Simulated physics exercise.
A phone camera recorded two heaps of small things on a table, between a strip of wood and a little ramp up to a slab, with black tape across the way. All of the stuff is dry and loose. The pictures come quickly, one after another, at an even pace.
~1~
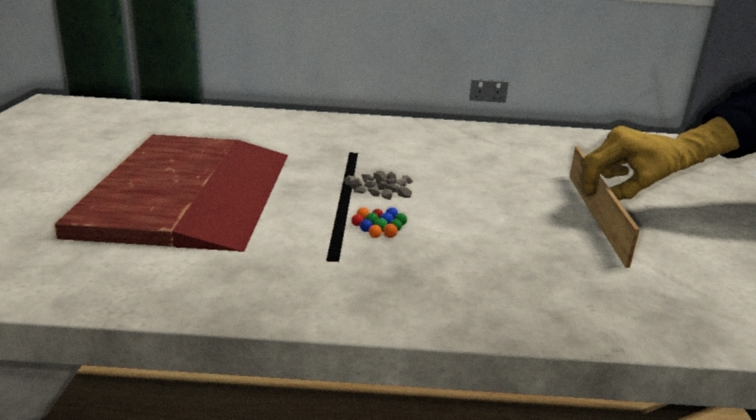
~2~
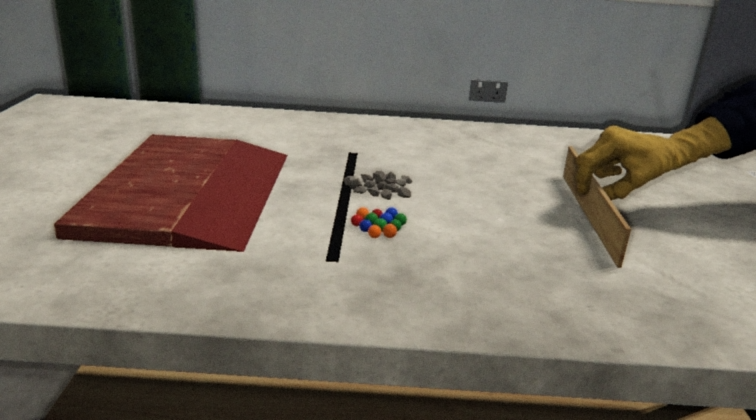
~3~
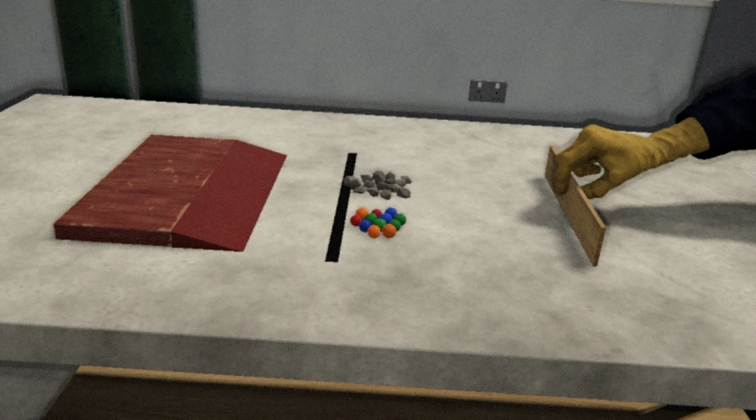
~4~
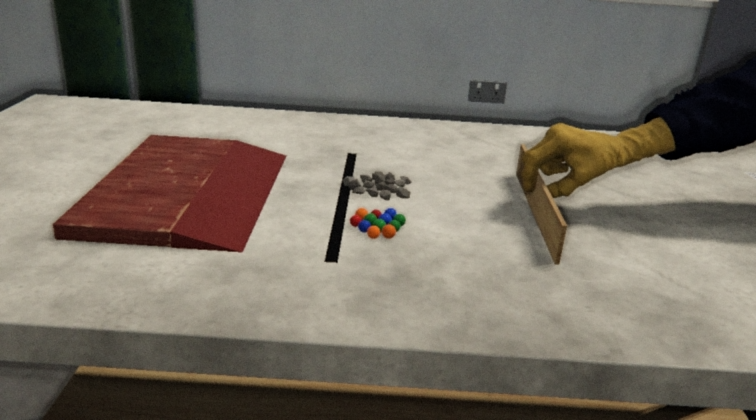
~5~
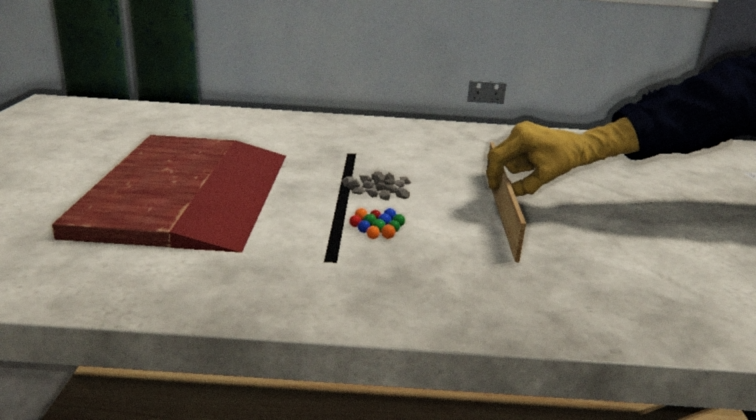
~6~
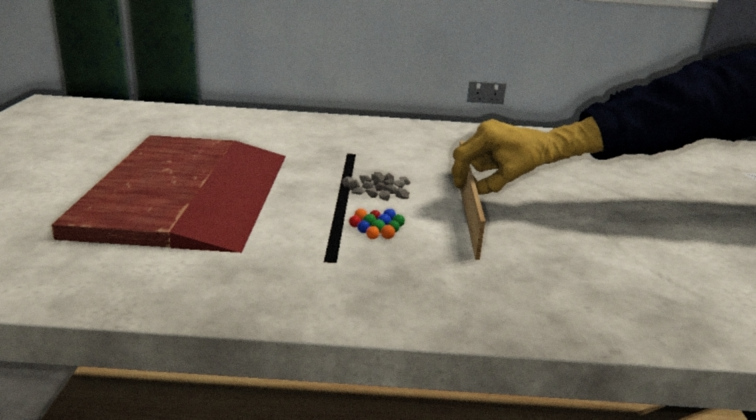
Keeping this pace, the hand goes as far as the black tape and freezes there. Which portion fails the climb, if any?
The front portion succeeds; the back portion fails.
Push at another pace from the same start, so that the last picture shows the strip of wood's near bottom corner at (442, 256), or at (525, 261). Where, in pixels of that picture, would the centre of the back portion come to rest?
(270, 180), then (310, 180).
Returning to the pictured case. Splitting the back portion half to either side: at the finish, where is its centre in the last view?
Probably somewhere close to (291, 178).
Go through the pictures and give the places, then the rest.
Strip of wood at (628, 240), at rest; black tape at (353, 157); top of the ramp at (177, 224); front portion at (372, 219), a few glass marbles; back portion at (381, 177), a few bits of gravel, in the first picture.
Strip of wood at (619, 240); back portion at (380, 177), in the second picture.
Strip of wood at (595, 238); front portion at (371, 220), in the third picture.
Strip of wood at (557, 237); back portion at (379, 177), in the fourth picture.
Strip of wood at (518, 234); front portion at (370, 220), in the fifth picture.
Strip of wood at (479, 232); black tape at (351, 158); top of the ramp at (175, 224); front portion at (370, 221); back portion at (378, 178), in the sixth picture.
Then, 0.13 s past the last view, strip of wood still moving, near (394, 170); front portion all short of the ramp; back portion all short of the ramp.
Then, 0.28 s past the last view, strip of wood stopped at the black tape; front portion a small part on the ramp, nearly all short of the ramp; back portion all short of the ramp.
Then, 0.56 s past the last view, strip of wood stopped at the black tape; front portion about two thirds past the top, about a third on the ramp; back portion a small part on the ramp, nearly all short of the ramp.
Finally, strip of wood stopped at the black tape; front portion all past the top; back portion none past the top, a small part on the ramp, nearly all short of the ramp.
